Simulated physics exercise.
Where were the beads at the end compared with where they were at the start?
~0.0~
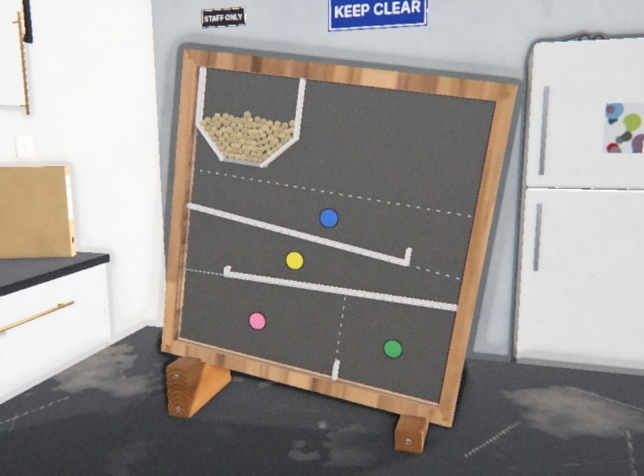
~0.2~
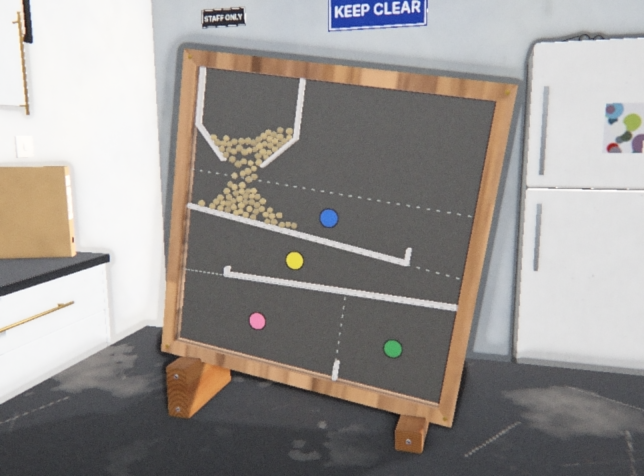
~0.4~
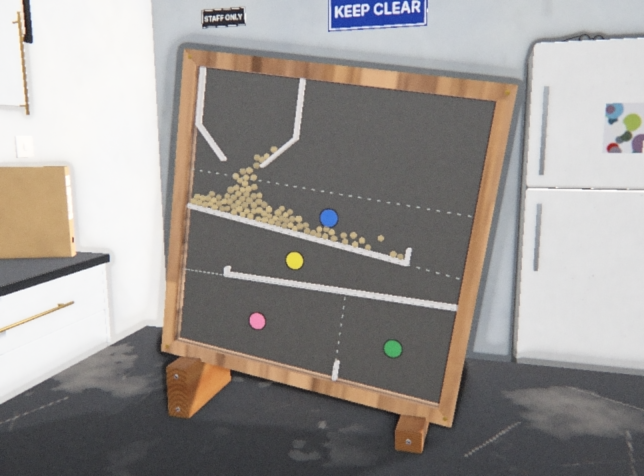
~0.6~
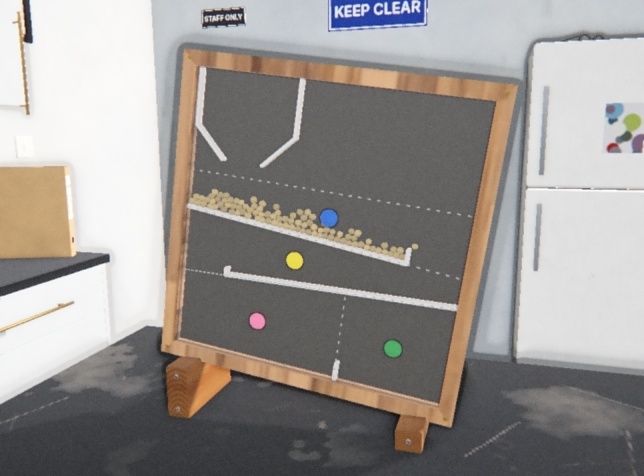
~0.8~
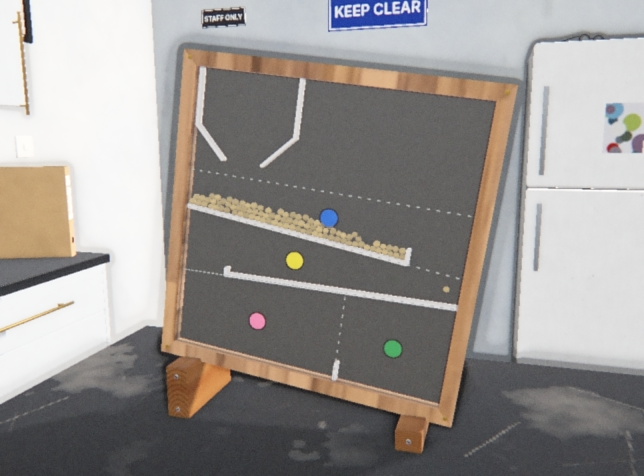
At the start they were heaped in the hopper at the upper left of the board. By the end nearly all of them lay lower and farther right, spread along the upper sloping ledge by the blue sticker.
